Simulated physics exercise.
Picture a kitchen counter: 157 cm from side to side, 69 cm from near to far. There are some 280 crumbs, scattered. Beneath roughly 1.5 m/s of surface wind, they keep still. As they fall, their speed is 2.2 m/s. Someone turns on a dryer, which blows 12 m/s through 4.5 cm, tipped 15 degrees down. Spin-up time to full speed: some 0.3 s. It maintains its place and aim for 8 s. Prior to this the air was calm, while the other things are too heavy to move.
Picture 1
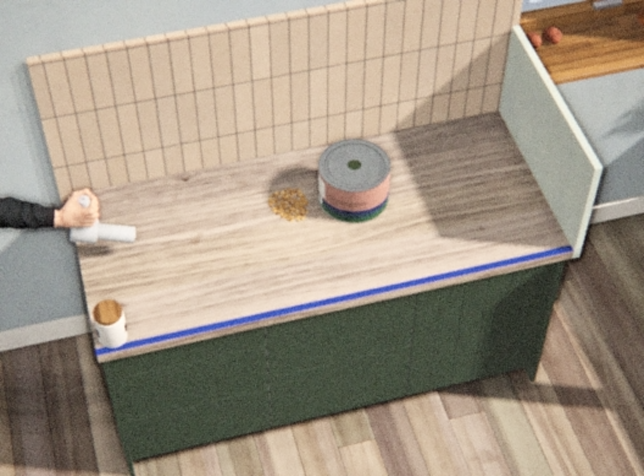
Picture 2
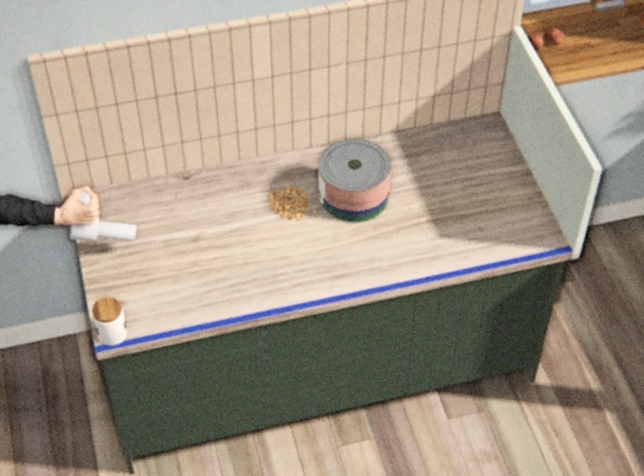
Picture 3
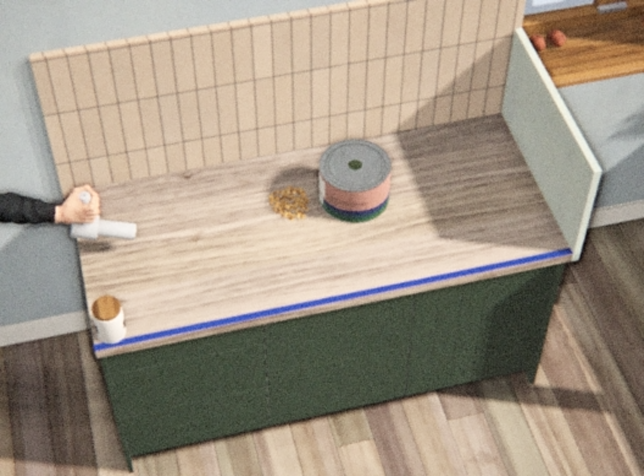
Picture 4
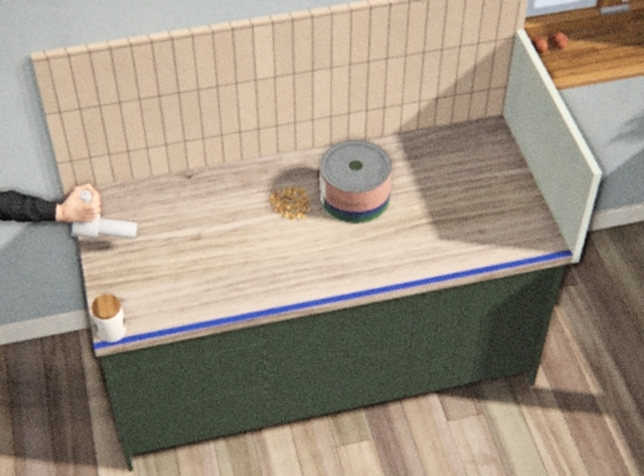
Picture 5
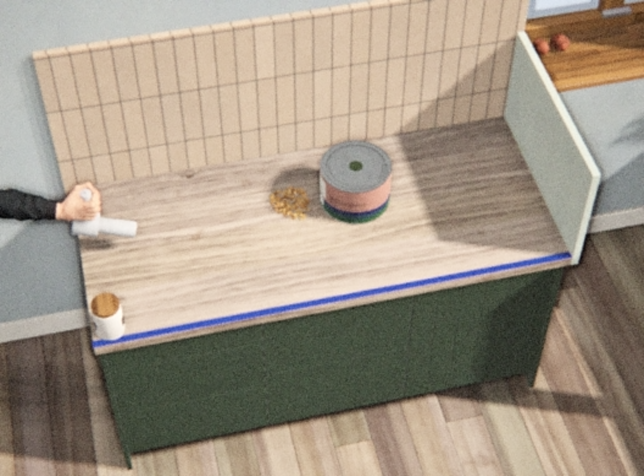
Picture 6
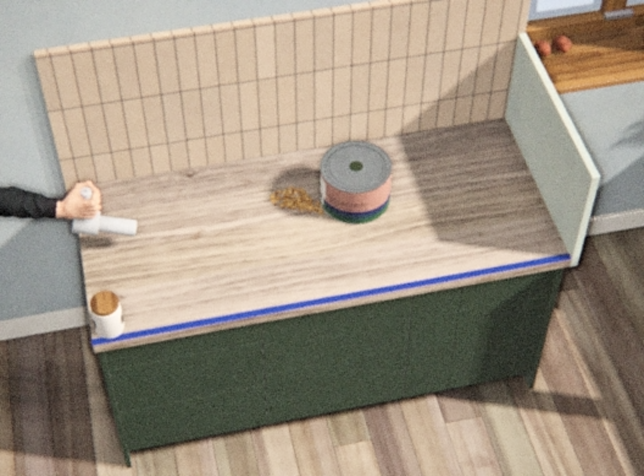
The crumbs lie still on the counter, then some spread right toward the large tin.
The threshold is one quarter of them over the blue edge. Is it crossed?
No, odds are the amount swept past that edge ends up not above a quarter.
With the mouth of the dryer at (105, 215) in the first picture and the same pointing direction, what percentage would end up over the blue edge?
In that case roughly 40 percent.
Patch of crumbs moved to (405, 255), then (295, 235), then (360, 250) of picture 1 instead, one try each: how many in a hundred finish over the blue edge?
Try by try: About 100 per cent, 40 per cent and 80 per cent.
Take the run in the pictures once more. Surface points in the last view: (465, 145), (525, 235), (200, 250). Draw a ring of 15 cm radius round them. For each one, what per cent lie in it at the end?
First spot near 30 %, second near 1 %, third near 0 %.
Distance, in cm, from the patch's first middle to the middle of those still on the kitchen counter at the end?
Close to 45 cm.
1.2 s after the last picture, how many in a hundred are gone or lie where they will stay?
Estimated share: Near 10 %.
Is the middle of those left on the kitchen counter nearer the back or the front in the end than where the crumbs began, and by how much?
To the far end, near enough 25 cm.
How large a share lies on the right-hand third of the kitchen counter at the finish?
Roughly 60 in a hundred.
Then, 1.2 s after the last picture the count stands so, 0 % are over the blue edge; the middle of those still in play is near (345, 148).
Then, 2.2 s after the last picture the count stands so, 0 % are over the blue edge; the middle of those still in play is near (357, 144).
Then, 4.1 s after the last picture the count stands so, 0 % are over the blue edge; the middle of those still in play is near (366, 143).
Then, 7.7 s after the last picture, at the end, 1 % are over the blue edge; the middle of those still in play is near (378, 140).
